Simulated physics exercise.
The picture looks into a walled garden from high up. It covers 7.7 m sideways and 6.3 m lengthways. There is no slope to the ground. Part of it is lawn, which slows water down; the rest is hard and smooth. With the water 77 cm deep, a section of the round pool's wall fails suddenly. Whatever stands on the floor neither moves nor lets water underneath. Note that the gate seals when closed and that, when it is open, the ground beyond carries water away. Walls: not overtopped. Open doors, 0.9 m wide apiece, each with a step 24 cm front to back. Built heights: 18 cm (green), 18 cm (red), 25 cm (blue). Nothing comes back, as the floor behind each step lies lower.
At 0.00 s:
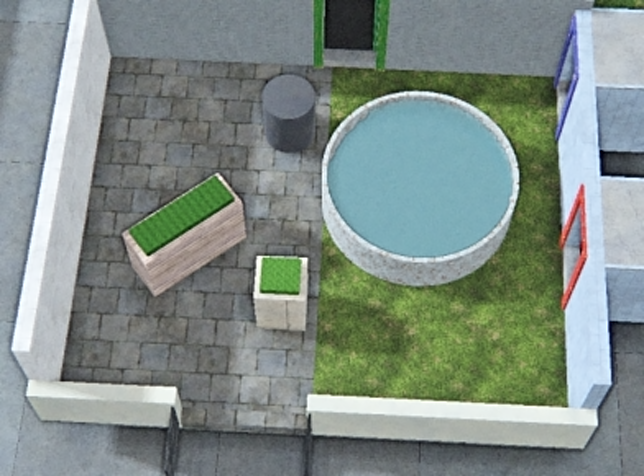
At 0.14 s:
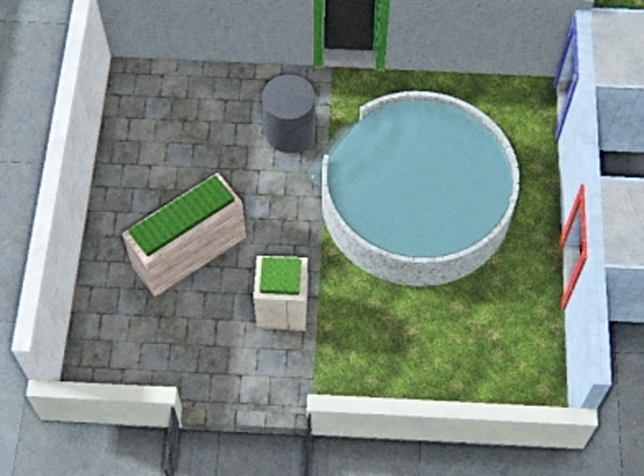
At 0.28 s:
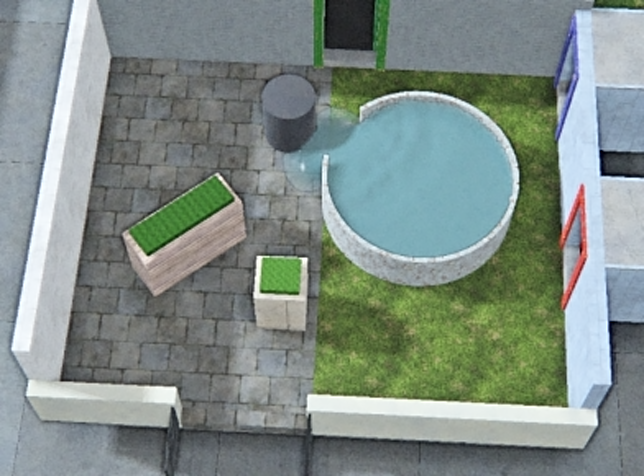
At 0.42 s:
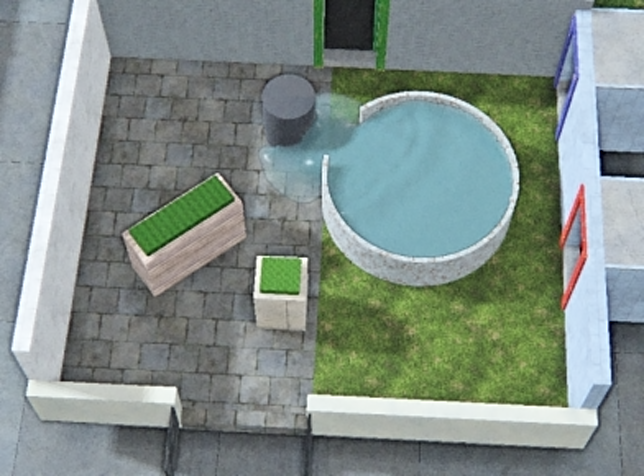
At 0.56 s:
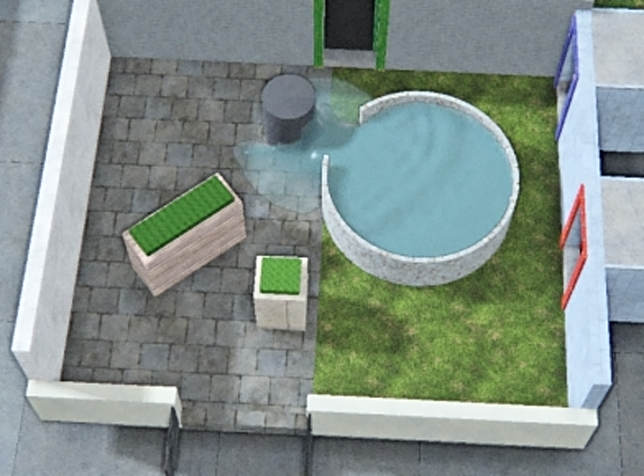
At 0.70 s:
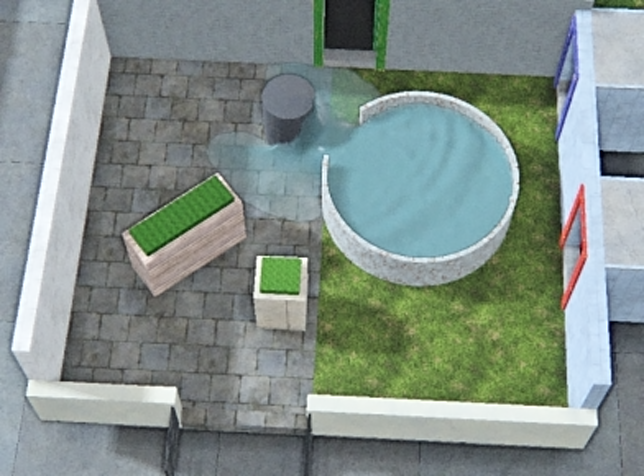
Round stone pool in a walled garden breaking open at its upper left, water spreading across paving around a grey cylinder.
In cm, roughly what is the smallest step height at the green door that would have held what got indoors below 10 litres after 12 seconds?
39 cm.
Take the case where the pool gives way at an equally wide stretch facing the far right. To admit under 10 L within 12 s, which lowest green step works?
I'd say close to 11.0 cm.
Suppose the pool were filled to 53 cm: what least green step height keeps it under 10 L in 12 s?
Then around 25 centimetres.
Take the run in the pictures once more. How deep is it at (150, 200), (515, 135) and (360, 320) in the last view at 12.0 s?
Roughly 12, then 11, then 8 cm.
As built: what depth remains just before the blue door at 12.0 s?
About 11.0 cm.
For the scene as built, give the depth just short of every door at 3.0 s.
Door depths (cm): Green = 31, red = 0, blue = 0.
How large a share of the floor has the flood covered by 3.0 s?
Near 55 per cent is wet.
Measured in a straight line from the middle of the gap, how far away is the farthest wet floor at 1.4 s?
Reach: Approx. 3.8 m.
After 1.4 s water covers 25 % of the floor, deepest (66 cm) near (314, 145); 36 cm at the green door, 28 litres in over its 18 cm step.
After 3.0 s water covers 55 % of the floor, deepest (44 cm) near (314, 145); 31 cm at the green door, 201 litres in over its 18 cm step.
After 12.0 s water covers 100 % of the floor, deepest (16 cm) near (314, 145); 15 cm at the green door, 291 litres in over its 18 cm step.
At the green door as built, the water arrived by 0.8 s and peaked near 38 cm at 2.0 s.
Run again over the same 12 s with other heights there, 32 litres in over 34.5 cm, 0 litres over 46.5 cm. The limit of 10 litres is kept from about 39 cm up.
